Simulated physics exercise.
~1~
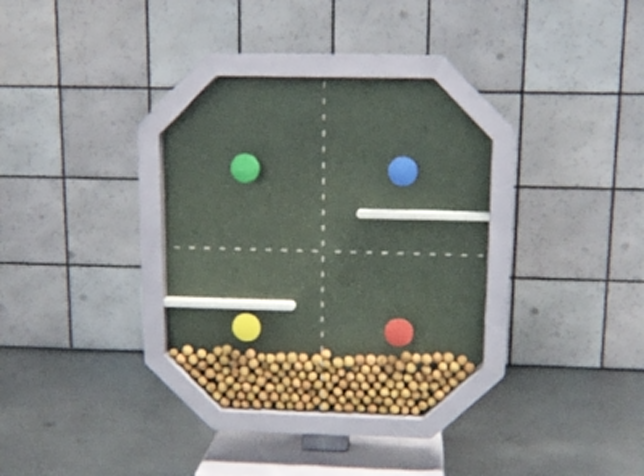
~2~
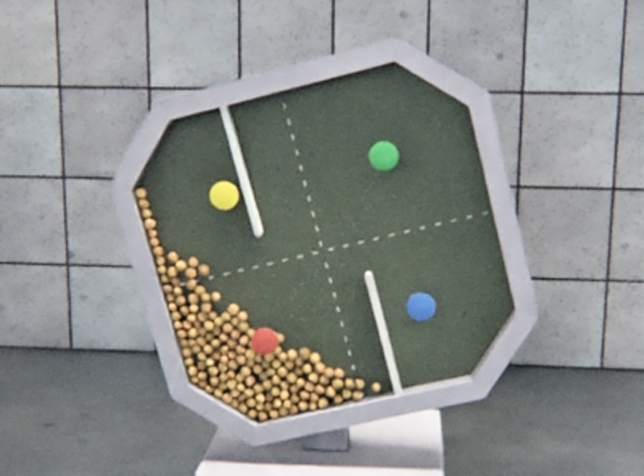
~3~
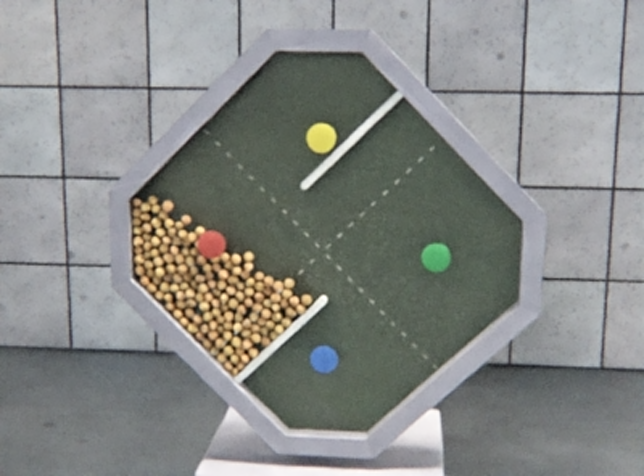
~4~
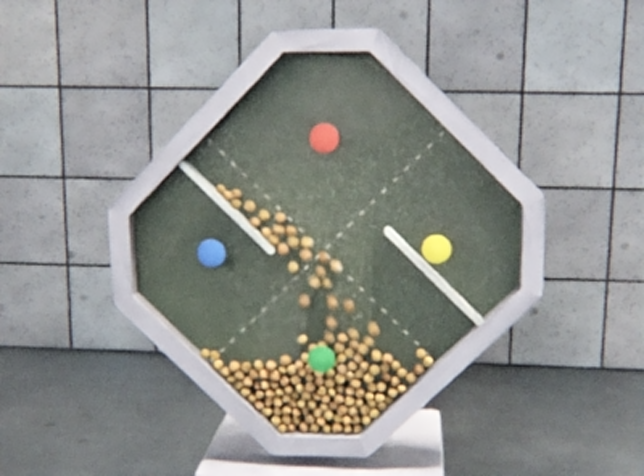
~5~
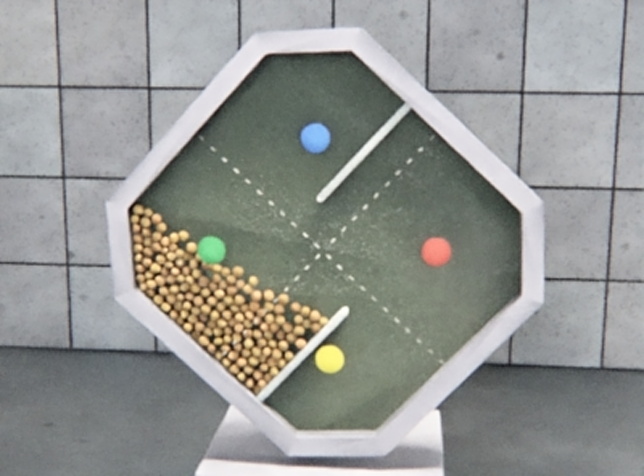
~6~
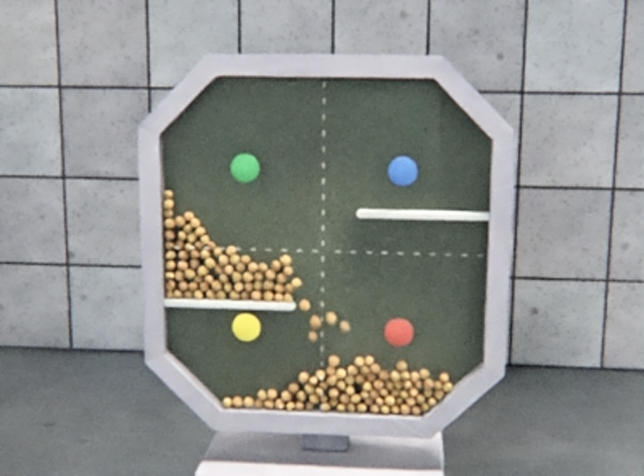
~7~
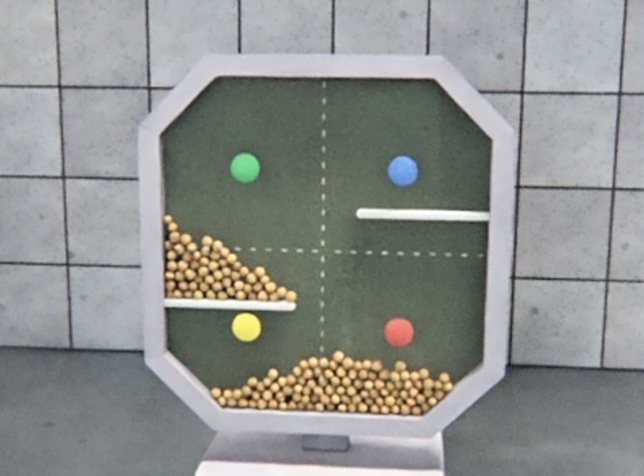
An eight-sided box of wooden beads turned clockwise, paused, then carried on until it was upright again, its beads tumbling around inside. Some spilled off the left ledge, and they settled in one heap on that ledge and another along the bottom.
